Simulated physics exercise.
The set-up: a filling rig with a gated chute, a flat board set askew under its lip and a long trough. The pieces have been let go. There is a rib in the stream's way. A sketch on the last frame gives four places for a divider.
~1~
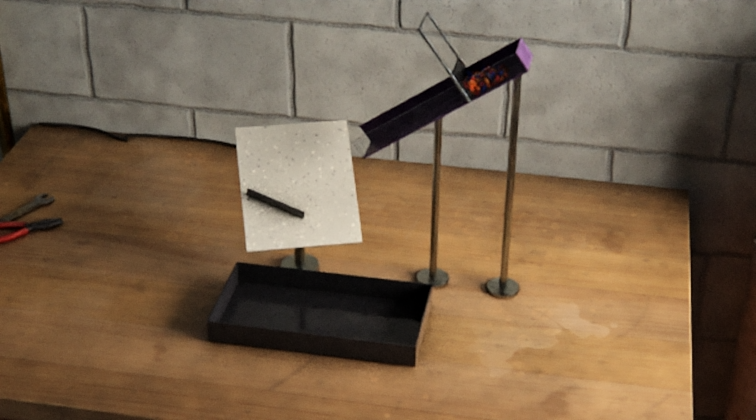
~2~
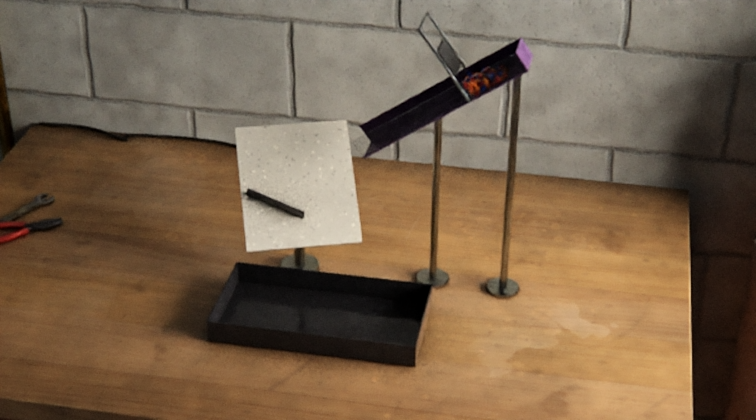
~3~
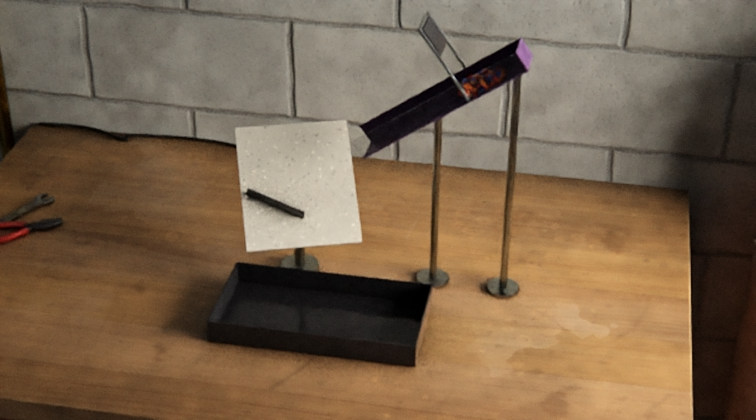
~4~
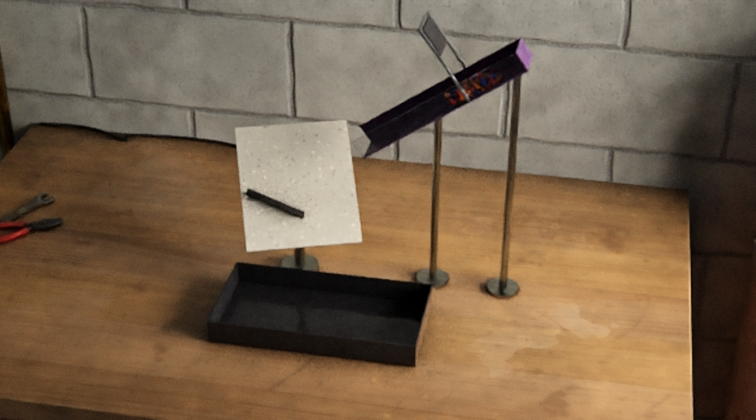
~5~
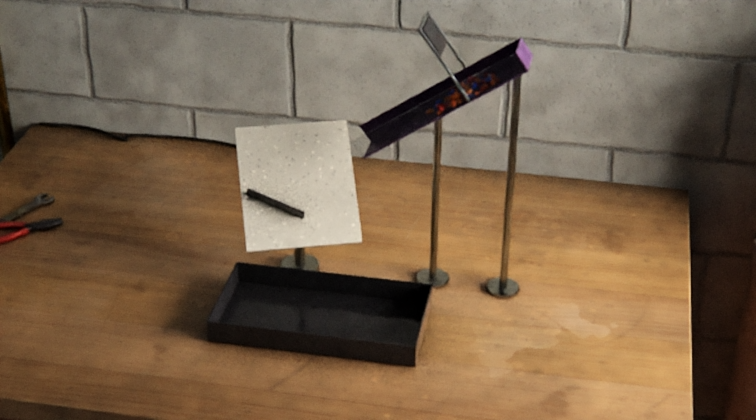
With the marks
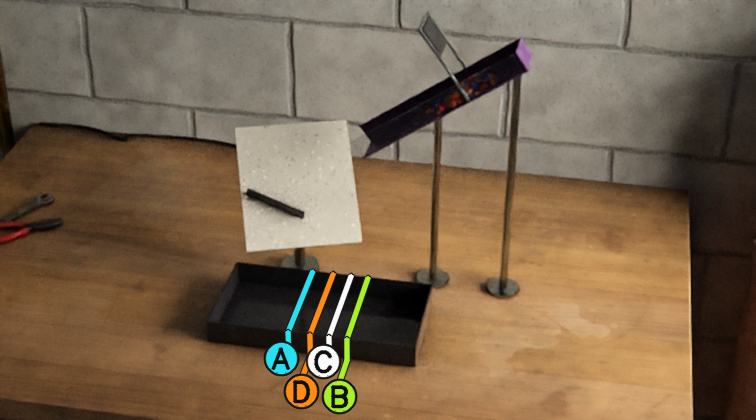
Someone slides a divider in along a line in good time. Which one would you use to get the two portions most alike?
I would pick line D.
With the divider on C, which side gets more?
Left.
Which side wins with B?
The left side.
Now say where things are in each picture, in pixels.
Load behind the gate (483, 81), jelly beans; lip of the chute (368, 150), sloping fairly steeply, in the first picture.
Middle of the board (298, 184), tilted fairly steeply; middle of its low edge (305, 246); of its high edge (291, 124), in the second picture.
Front corners of the trough (208, 321) and (415, 346), empty; front of the load (464, 90), in the third picture.
Middle of the load (473, 86); its front (448, 96), roughly a quarter of the way to the lip; rib from (247, 189) to (304, 213), in the fourth picture.
Middle of the load (468, 88); its front (430, 111), roughly a third of the way to the lip, in the fifth picture.
On the marked copy, line A crosses the front rim at (288, 331); line B crosses the front rim at (347, 338); line C crosses the front rim at (329, 336); line D crosses the front rim at (310, 333).
Choosing A, of what is caught, about a tenth on the left of the divider, the larger part on the right.
Choosing B, of what is caught, every piece on the left of the divider, not one piece on the right.
Choosing C, of what is caught, the larger part on the left of the divider, about a tenth on the right.
Choosing D, of what is caught, roughly half on the left of the divider, roughly half on the right.
